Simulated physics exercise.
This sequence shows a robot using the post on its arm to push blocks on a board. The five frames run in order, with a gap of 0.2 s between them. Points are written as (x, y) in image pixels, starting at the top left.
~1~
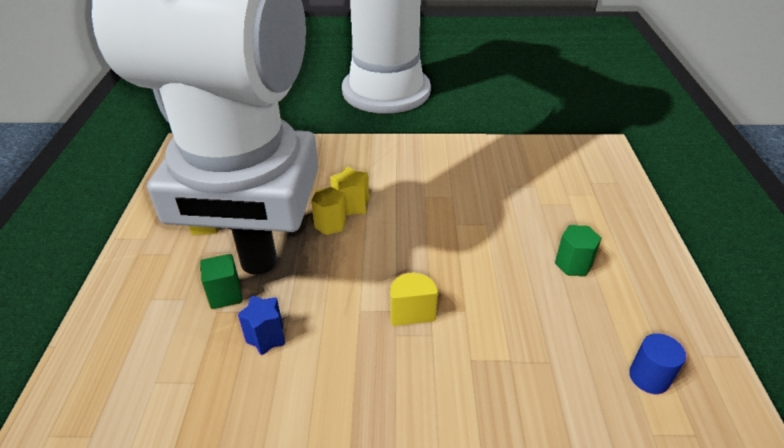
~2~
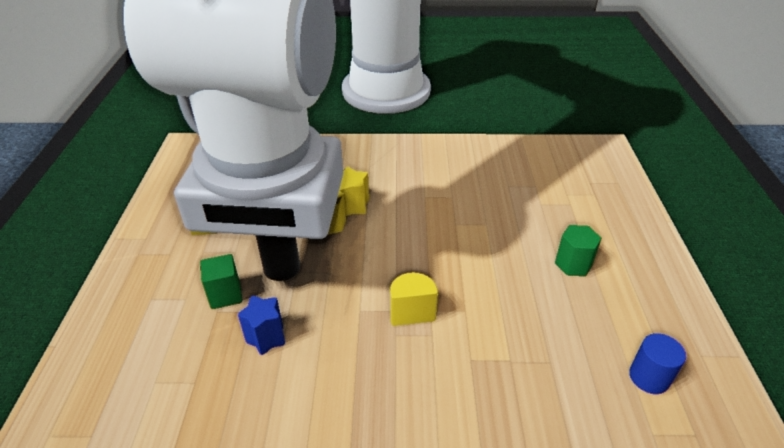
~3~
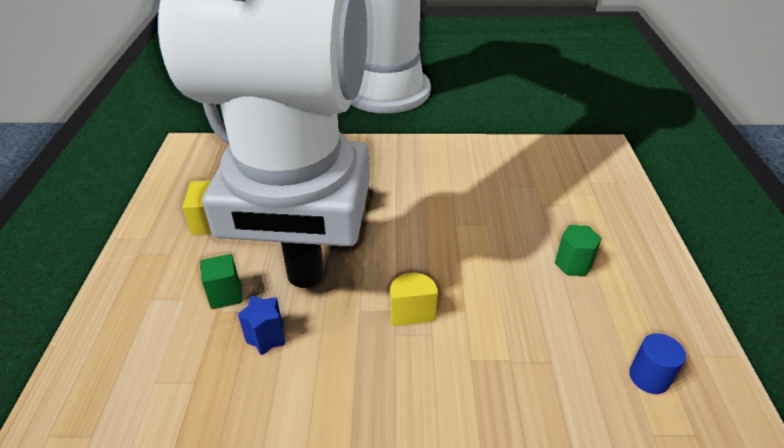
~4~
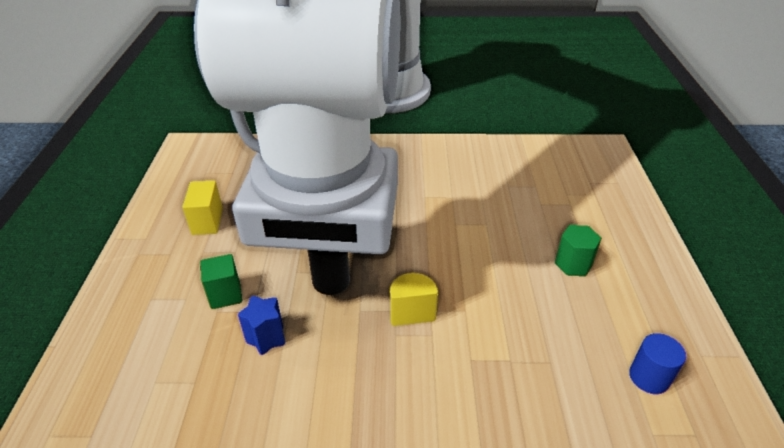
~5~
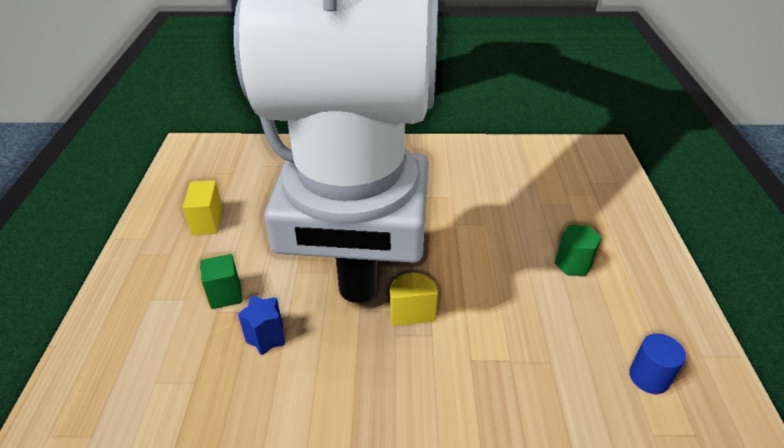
A white robot arm with a black post stands over a light wooden board edged by dark green, seen from a fixed, raised view facing it. A yellow D-shaped block sits near the middle, a green block and blue star at left, other yellow blocks behind, and green and blue blocks at right. The arm glides rightward and slightly nearer, bringing the post beside the D-shaped block, while every block stays still.
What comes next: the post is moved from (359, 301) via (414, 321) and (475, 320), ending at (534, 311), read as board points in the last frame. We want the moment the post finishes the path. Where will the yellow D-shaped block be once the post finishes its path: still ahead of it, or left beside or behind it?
By the time the path ends, the yellow D-shaped block is still sitting right in front of the post.
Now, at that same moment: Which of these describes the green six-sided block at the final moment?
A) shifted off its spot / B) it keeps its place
My answer is option B.
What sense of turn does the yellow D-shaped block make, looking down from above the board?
Answer: Anticlockwise.
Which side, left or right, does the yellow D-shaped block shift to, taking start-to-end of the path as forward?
Answer: Leftward.
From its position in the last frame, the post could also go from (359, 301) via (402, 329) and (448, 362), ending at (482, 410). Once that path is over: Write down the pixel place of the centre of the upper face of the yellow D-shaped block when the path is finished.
Roughly at (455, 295).
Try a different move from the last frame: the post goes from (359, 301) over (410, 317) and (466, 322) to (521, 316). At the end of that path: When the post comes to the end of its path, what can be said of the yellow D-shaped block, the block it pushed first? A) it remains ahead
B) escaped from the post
My pick is A.
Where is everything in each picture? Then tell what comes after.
The first frame shows post tip at (259, 262); block tops, yellow D-shaped block at (413, 285); green six-sided block at (582, 236).
The second frame shows post at (282, 268); blocks unchanged.
The third frame shows post at (306, 275); blocks unchanged.
The fourth frame shows post at (331, 282); blocks unchanged.
The fifth frame shows post at (358, 289); yellow D-shaped block at (413, 285); green six-sided block at (582, 236).
On the path given first. One third of the way, post at (415, 309); yellow D-shaped block at (456, 291), turned 35° anticlockwise.
Two thirds of the way, post at (478, 308); yellow D-shaped block at (514, 281), turned 65° anticlockwise.
At the end, post at (537, 298); yellow D-shaped block at (562, 264), turned 115° anticlockwise; green six-sided block in place.
